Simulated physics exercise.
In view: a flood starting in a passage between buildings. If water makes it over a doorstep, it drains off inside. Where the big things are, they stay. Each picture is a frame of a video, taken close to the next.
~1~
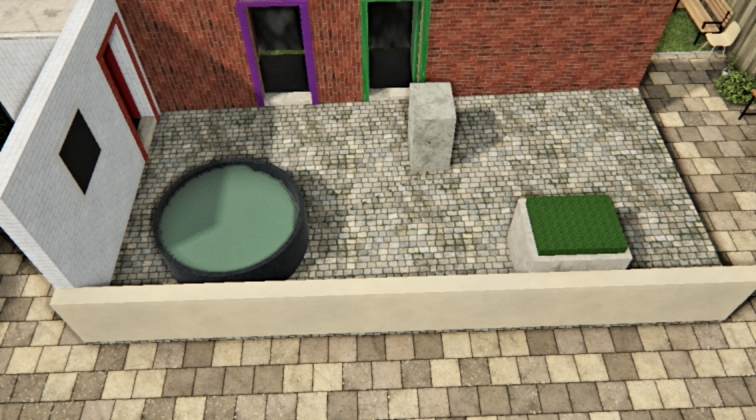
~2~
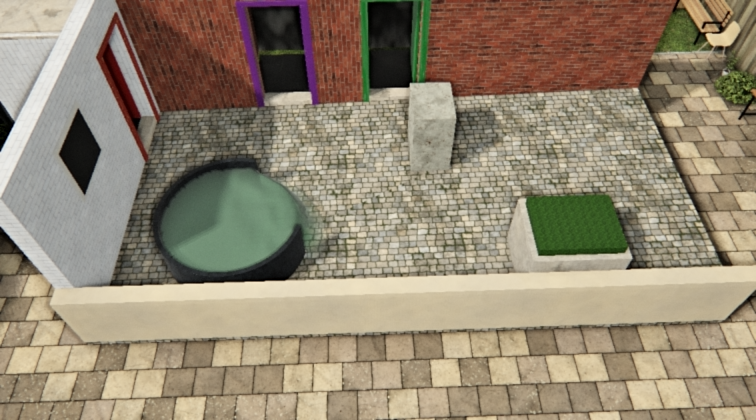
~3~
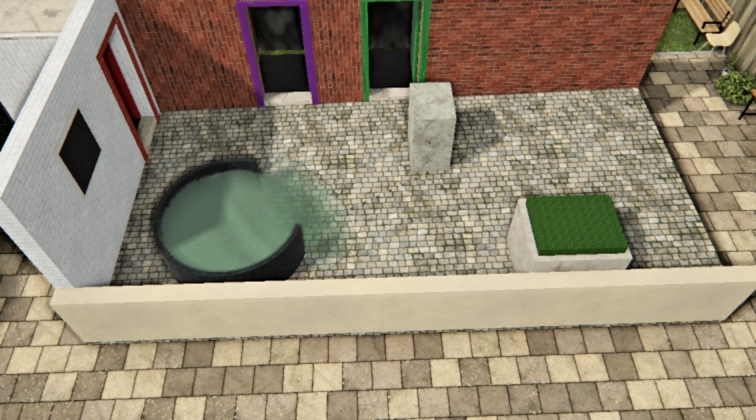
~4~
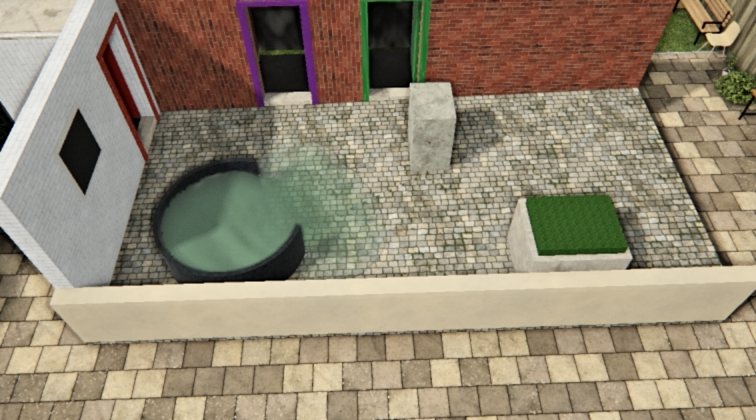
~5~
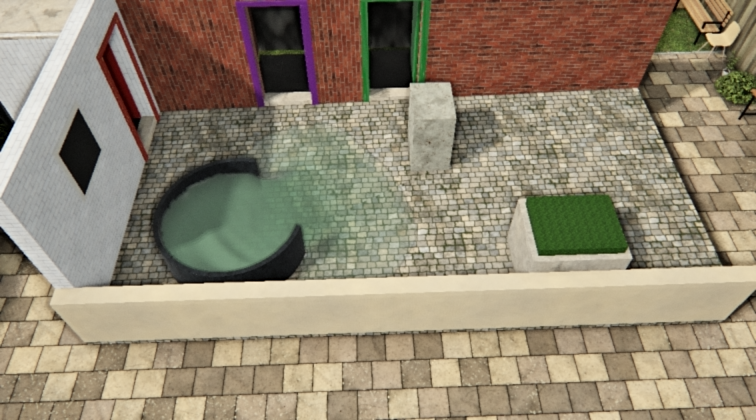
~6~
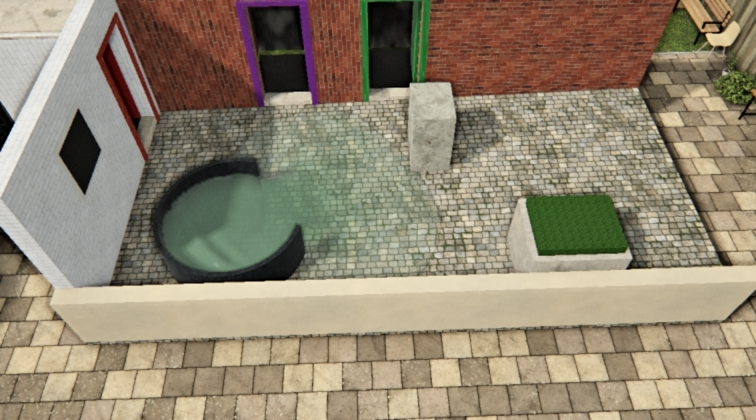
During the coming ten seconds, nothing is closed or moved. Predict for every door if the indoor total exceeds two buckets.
Prediction: The red door does not exceed it, the purple door does not exceed it, the green door exceeds it.
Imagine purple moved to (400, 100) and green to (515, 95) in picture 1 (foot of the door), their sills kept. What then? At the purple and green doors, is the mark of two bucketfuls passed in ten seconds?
Result, per door: Purple overshoots the mark; green remains within bounds.
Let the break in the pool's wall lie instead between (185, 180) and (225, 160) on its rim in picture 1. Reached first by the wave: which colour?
I'd say the red-painted one.
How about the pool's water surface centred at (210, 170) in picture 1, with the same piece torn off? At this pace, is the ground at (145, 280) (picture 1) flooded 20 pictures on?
Outcome at that point: Left alone.
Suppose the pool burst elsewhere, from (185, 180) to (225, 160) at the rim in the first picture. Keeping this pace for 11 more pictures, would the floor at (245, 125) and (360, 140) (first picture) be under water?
The first spot is swamped, the second spared.
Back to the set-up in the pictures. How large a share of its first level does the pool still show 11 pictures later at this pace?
About 38 per cent.
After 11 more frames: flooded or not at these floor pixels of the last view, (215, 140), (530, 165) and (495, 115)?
Taking them as listed, they are spared, waterlogged and waterlogged.
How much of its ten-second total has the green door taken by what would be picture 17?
Near 35 %, I'd say.
A moment on, water covers 40 % of the floor; the red door not reached, the purple door wet at the sill, nothing in, the green door under two buckets in.
Next, water covers 55 % of the floor; the red door not reached, the purple door under two buckets in, the green door over two buckets in.
Then, water covers 80 % of the floor; the red door wet at the sill, nothing in, the purple door under two buckets in, the green door far over two buckets in.
Later, water covers 90 % of the floor; the red door wet at the sill, nothing in, the purple door under two buckets in, the green door far over two buckets in.
In the end, water covers 85 % of the floor; the red door wet at the sill, nothing in, the purple door under two buckets in, the green door far over two buckets in.
